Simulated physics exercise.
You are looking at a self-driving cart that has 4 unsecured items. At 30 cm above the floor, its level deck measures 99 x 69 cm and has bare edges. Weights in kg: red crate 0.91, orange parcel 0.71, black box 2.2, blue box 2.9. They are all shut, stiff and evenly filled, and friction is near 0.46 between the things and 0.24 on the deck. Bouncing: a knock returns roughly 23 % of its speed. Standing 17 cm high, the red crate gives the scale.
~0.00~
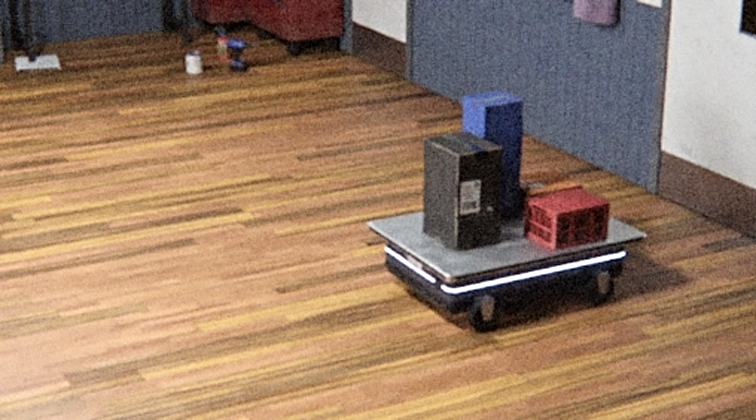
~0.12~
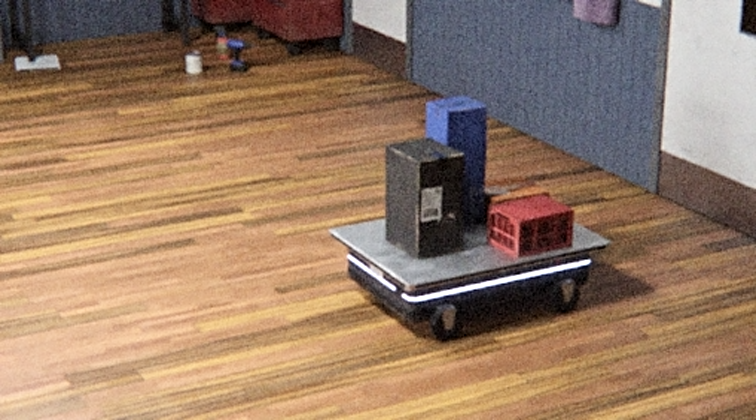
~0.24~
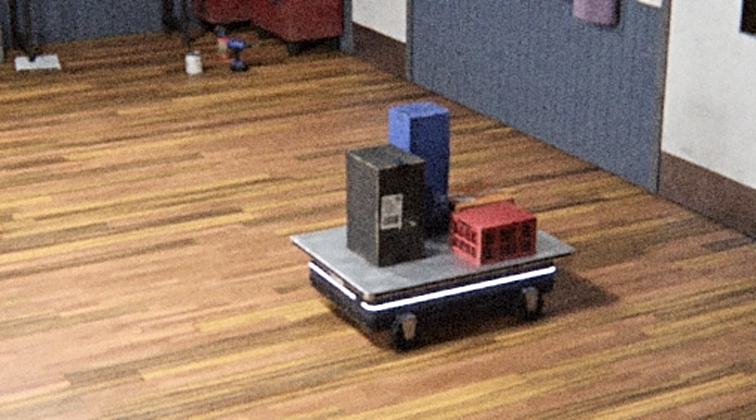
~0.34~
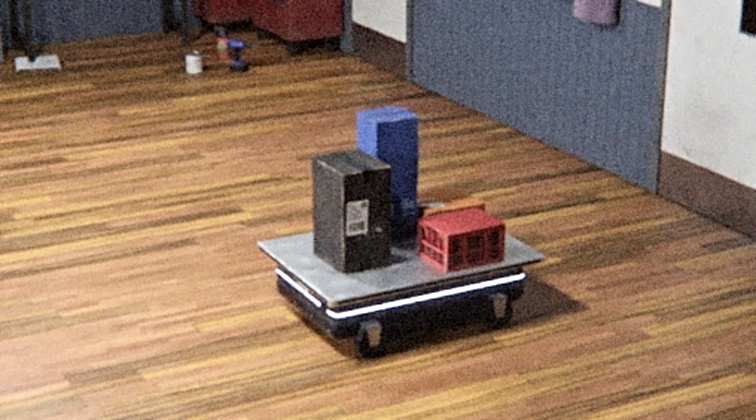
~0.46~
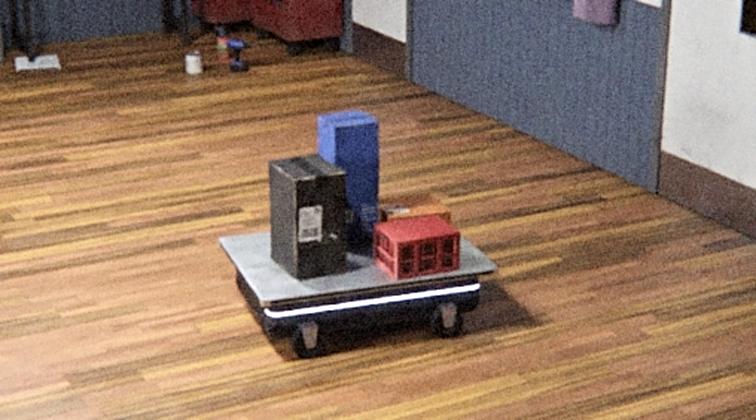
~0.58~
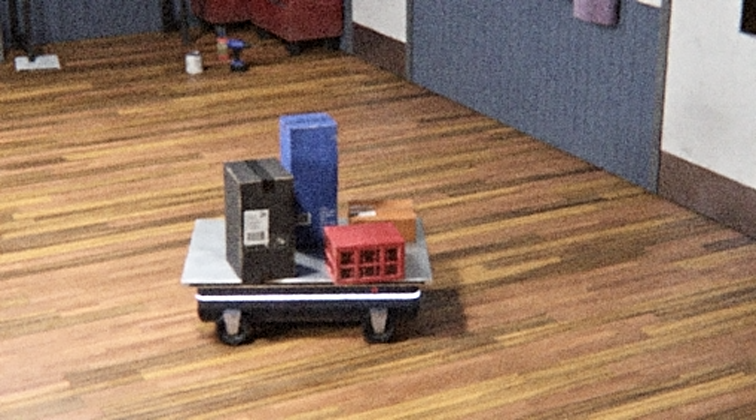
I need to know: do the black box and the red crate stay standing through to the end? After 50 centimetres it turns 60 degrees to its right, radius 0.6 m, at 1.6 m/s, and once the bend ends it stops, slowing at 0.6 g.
In order: My guess is the black box ends up not the right way up; my guess is the red crate ends up not the right way up.
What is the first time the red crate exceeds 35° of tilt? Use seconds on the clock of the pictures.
Around 0.9 s on the clock.
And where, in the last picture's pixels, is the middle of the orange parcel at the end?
It comes to rest somewhere around (213, 204).
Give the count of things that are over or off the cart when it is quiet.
Total count: 2.
After 0.78 s, cart 125 cm along, turned 55°; red crate and black box now off the cart; blue box moved 31 cm; orange parcel moved 7 cm.
After 0.98 s, cart 155 cm along, turned 60°; blue box moved 38 cm; orange parcel moved 14 cm.
After 1.18 s, cart 165 cm along, turned 60°, stopped; blue box moved 41 cm; orange parcel moved 16 cm.
In the end (1.9 s), off the cart and tipped over, red crate and black box; not toppled but over 10 cm from the start, orange parcel and blue box. In the last view, red crate near (136, 334).
